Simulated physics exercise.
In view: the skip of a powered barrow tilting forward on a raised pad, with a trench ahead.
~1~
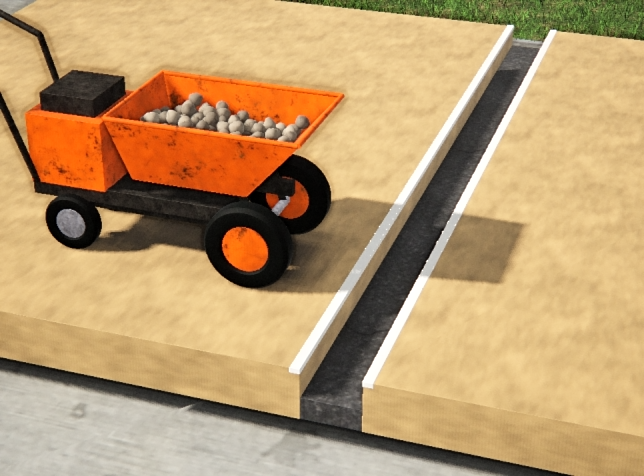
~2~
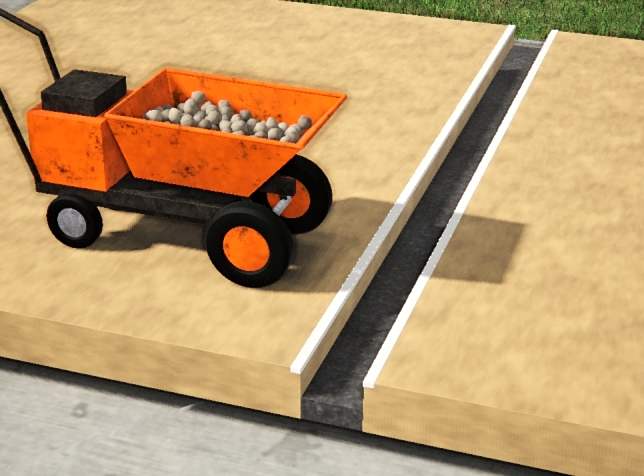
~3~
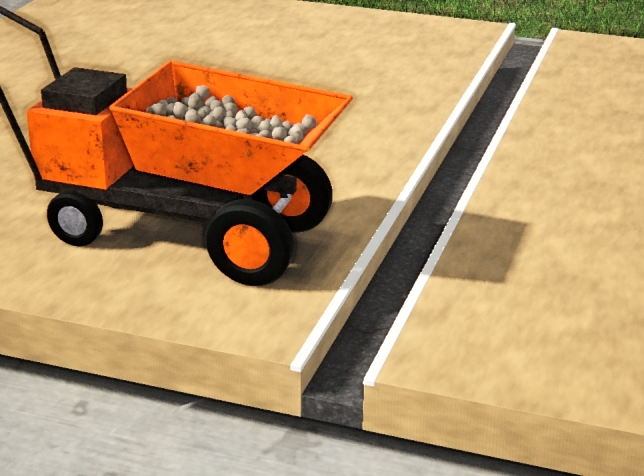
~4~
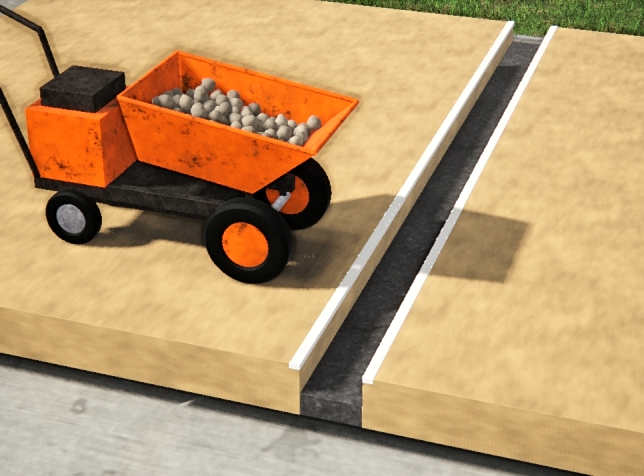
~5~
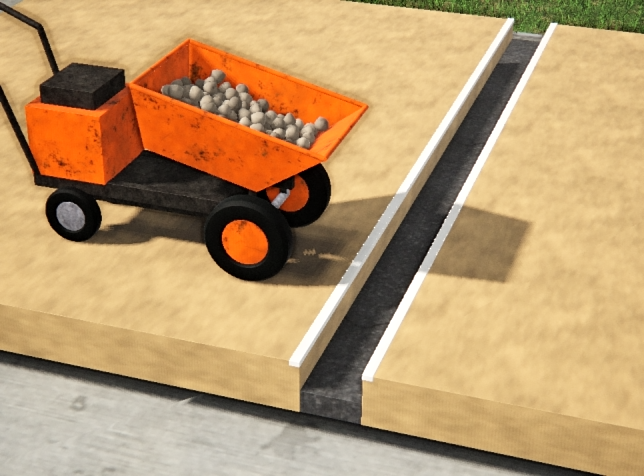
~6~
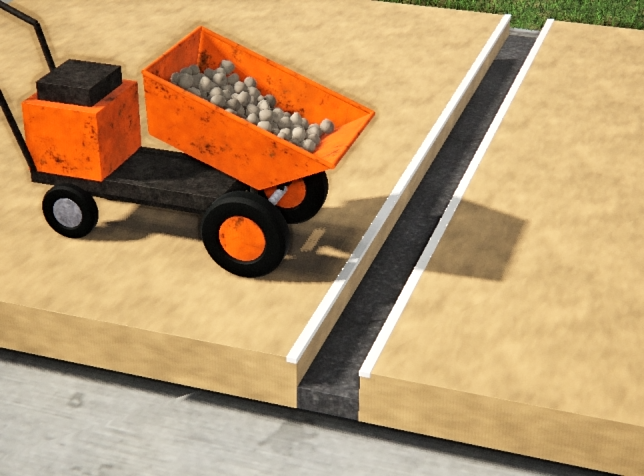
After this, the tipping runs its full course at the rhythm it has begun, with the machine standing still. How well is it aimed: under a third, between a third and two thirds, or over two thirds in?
The trench ends with from one third to two thirds of it.
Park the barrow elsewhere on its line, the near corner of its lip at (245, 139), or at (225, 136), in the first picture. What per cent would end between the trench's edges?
In turn 70 and 60 in a hundred.
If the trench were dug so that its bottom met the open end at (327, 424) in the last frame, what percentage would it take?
Close to 50 per cent.
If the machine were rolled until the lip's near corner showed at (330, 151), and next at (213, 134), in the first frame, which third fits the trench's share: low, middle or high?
First less than a third, then one to two thirds.
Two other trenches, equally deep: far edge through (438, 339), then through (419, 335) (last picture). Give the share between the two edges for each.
About 100 and 80 per cent.
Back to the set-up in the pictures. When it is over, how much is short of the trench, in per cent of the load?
It comes to 0 per cent or so.
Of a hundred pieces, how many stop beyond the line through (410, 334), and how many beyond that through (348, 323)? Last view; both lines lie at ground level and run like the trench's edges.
First some 30, then 80 per cent.
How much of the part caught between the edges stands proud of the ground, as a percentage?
About 20 per cent.
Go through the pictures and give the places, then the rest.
The first picture shows lip of the skip (298, 147), level; top of the load (212, 119), river pebbles; first edge of the trench (321, 327); far edge (391, 340), the trench under half as wide as the skip, and about half as deep as wide.
The second picture shows lip of the skip (301, 147), level; top of the load (205, 126).
The third picture shows lip of the skip (307, 149), tipped barely; top of the load (192, 117).
The fourth picture shows lip of the skip (314, 153), tipped a little; top of the load (195, 107).
The fifth picture shows lip of the skip (324, 159), tipped a little; top of the load (193, 106).
The sixth picture shows lip of the skip (332, 167), tipped clearly; top of the load (201, 96); first edge of the trench (318, 316); far edge (387, 329).
Just after the last frame, skip tipped steeply; every one in the skip.
A moment on, skip tipped right over; the larger part in the skip; about a tenth in or heaped over the trench; about a tenth beyond it; just a few falling.
Further on, skip tipped right over; roughly a quarter in the skip; roughly a third in or heaped over the trench; roughly half beyond it.
When it is over, skip tipped right over; about a tenth in the skip; roughly half in or heaped over the trench; roughly half beyond it.
